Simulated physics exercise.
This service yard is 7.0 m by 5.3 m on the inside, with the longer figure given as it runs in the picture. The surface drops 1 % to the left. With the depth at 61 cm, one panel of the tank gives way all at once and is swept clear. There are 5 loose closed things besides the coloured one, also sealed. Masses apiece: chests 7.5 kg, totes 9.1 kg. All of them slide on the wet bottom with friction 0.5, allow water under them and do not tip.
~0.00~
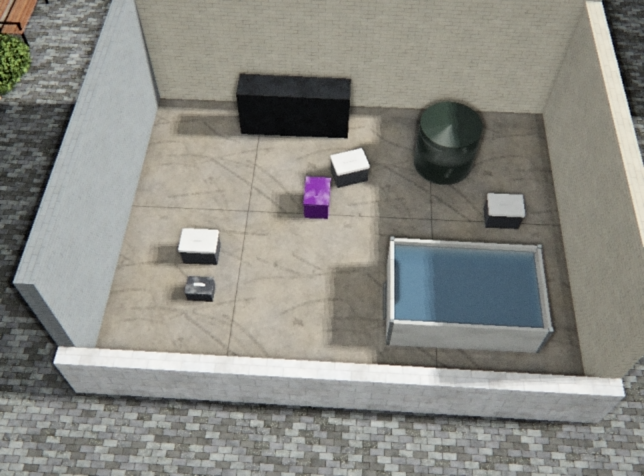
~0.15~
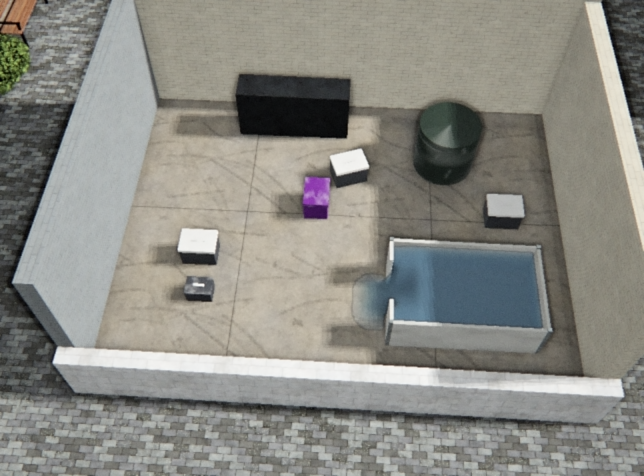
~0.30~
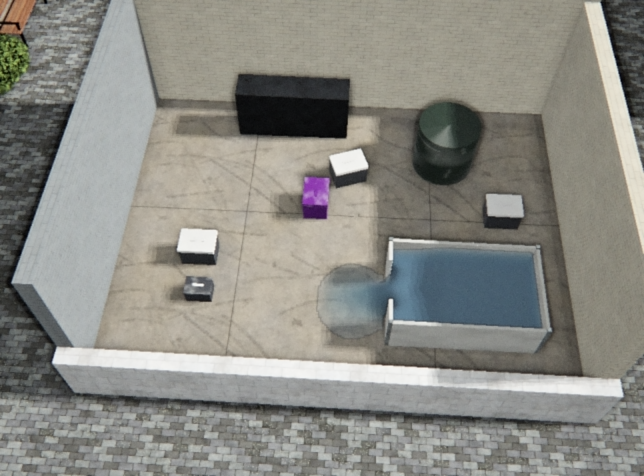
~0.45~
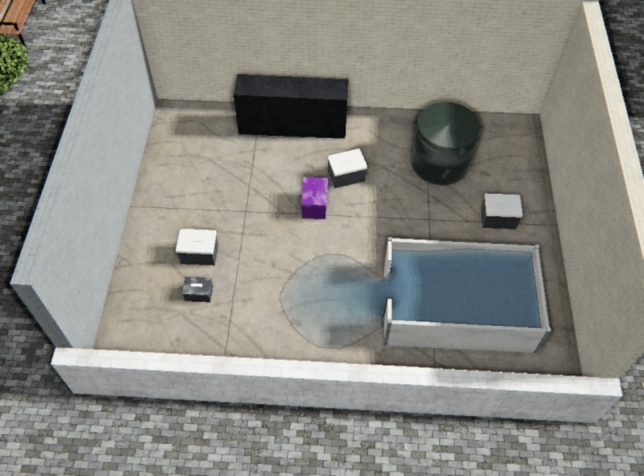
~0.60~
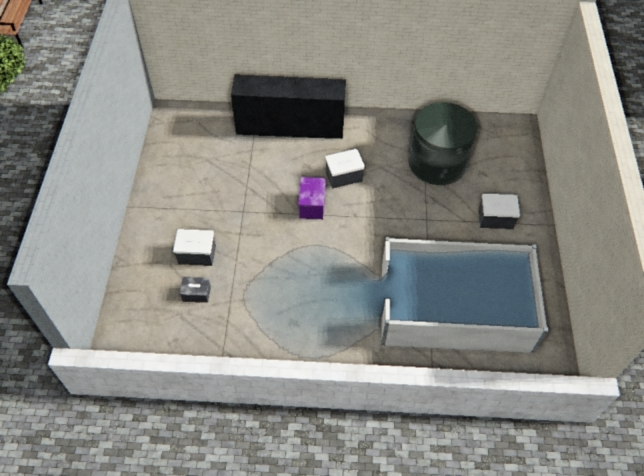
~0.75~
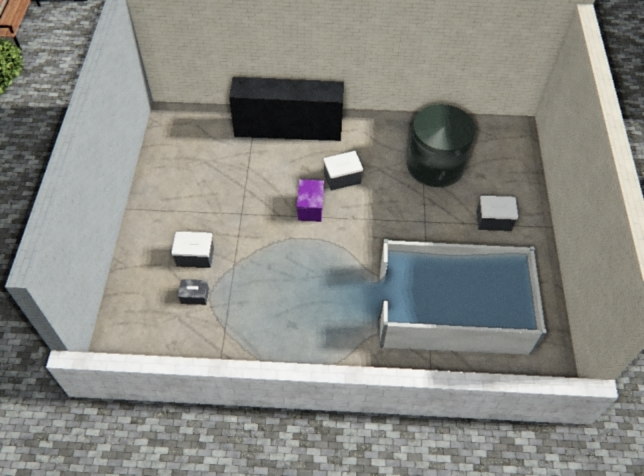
Water pouring through a gap in a tank's left side and spreading leftward across a walled yard, purple chest and boxes staying still.
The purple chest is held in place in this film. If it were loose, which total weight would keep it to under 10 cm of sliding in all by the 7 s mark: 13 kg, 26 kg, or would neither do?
13 kg would already do.
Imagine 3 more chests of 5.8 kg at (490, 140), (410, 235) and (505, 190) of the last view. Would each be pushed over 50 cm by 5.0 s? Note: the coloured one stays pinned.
Going through them in that order, the answers are not too far, not too far and not too far.
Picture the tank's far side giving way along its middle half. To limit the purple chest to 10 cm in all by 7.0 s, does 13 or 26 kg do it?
Well, in that case only the heavy one does.
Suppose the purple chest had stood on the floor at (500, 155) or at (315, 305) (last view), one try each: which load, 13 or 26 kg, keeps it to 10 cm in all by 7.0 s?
In turn: The lighter suffices; both fail.
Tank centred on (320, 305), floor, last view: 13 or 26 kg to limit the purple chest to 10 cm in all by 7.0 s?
Then the outcome is clear: Even the lighter works.
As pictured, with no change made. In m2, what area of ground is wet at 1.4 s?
At that time the wet patch spans about 13 m2.
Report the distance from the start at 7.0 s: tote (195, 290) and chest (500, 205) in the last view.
Net shift, one by one: 300 cm / 0 cm.
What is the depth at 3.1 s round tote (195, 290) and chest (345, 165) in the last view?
About 13 and 1 cm.
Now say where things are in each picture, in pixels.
In the first frame, the purple chest at (317, 191) rests on the ground; 2.7 m2 under water; 0 of 6 have shifted.
In the second frame, the purple chest at (317, 191) rests on the ground; 3.1 m2 under water; 0 of 6 have shifted.
In the third frame, the purple chest at (316, 191), on the bottom; water covers 3.7 m2; 0 of 6 have shifted.
In the fourth frame, the purple chest at (315, 191), on the bottom; water covers 4.5 m2; 0 of 6 have shifted.
In the fifth frame, the purple chest at (312, 191) rests on the ground; water covers 5.5 m2; 0 of 6 have shifted.
In the sixth frame, the purple chest at (311, 193), on the bottom; 6.9 m2 under water; 0 of 6 have shifted.
After 1.4 s the purple chest would be 0 cm from its start with 13 kg and 0 cm from its start with 26 kg; 2 cm of water round it then.
After 3.1 s the purple chest would be 0 cm from its start with 13 kg and 0 cm from its start with 26 kg; 2 cm of water round it then.
After 4.9 s the purple chest would be 0 cm from its start with 13 kg and 0 cm from its start with 26 kg; 2 cm of water round it then.
After 7.0 s the purple chest would be 0 cm from its start with 13 kg and 0 cm from its start with 26 kg; 2 cm of water round it then.
